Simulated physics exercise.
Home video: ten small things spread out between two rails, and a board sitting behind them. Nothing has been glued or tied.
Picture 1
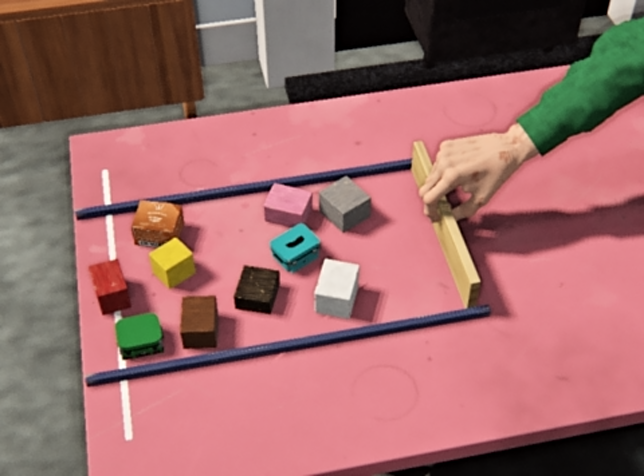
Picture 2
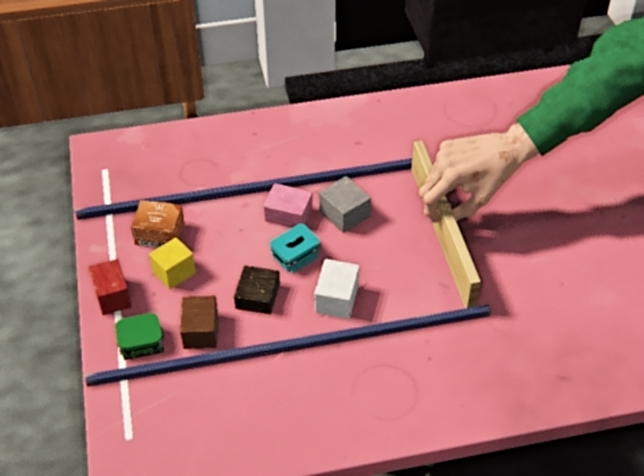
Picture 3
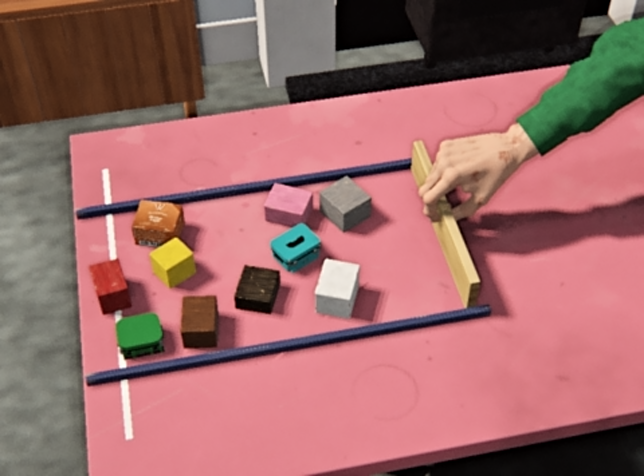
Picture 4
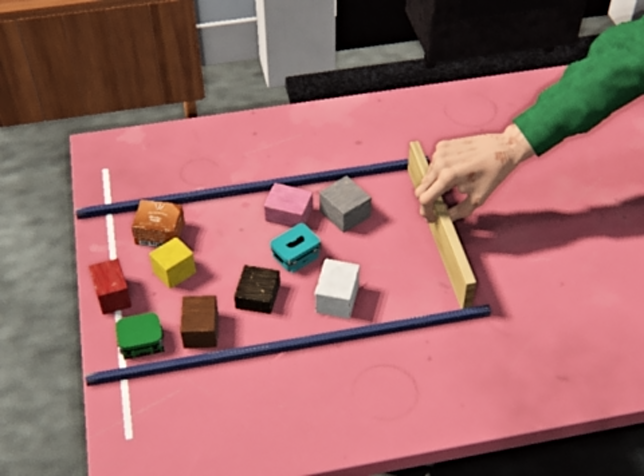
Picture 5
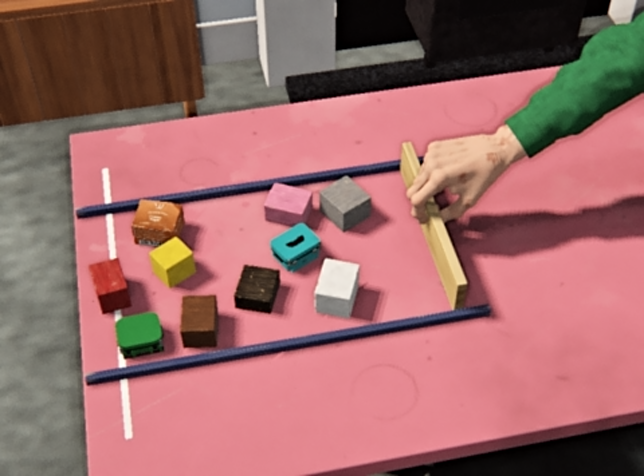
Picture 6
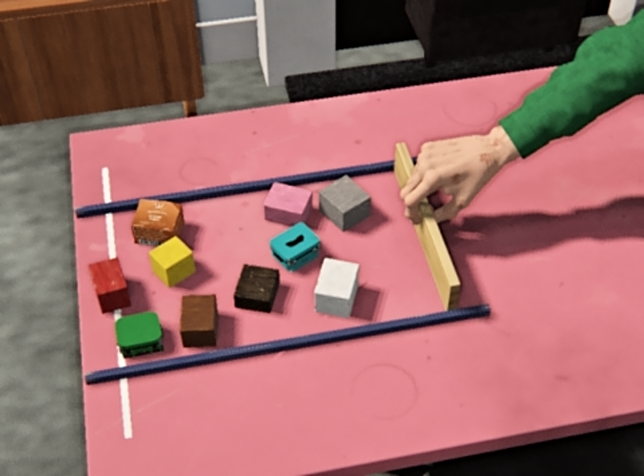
A hand slides a wooden board slightly left between two rails toward scattered, motionless blocks.
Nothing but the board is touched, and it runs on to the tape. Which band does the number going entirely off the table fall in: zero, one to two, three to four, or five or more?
It falls in the five or more band.
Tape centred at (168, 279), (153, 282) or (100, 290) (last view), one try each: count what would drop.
The counts come to 1, then 3, then 7.
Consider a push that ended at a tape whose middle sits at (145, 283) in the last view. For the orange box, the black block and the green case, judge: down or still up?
The orange box? It does not stay. The black block? It is safe. The green case? It does not stay.
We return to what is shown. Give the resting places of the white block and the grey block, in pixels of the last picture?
The white block finishes at (100, 334); the grey block finishes at (91, 239).
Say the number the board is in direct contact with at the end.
All in all, 3.
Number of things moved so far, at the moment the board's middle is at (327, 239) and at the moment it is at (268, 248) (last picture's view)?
3 by the first point, 6 by the second.
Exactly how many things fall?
The number is 7.
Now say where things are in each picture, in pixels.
Red block (110, 287); green case (140, 337); orange box (158, 225); board (443, 222); tape (116, 289), in the first picture.
Green case (140, 337); pink block (288, 207), in the second picture.
Orange box (159, 224); yellow block (173, 263), in the third picture.
Red block (110, 286); board (440, 222), in the fourth picture.
Green case (140, 336); white block (337, 289), in the fifth picture.
Red block (110, 285); green case (139, 336); orange box (158, 223); board (424, 224); tape (115, 287), in the sixth picture.
Soon after, none off yet; red block at rest near (110, 285); green case at rest near (139, 336); orange box at rest near (158, 223).
Then, none off yet; red block at rest near (110, 285); green case at rest near (138, 335); orange box moved about its own width near (111, 233).
By the end, the number that fall off is five or more; fallen, pink block, black block, brown block, yellow block, orange box, green case and red block.
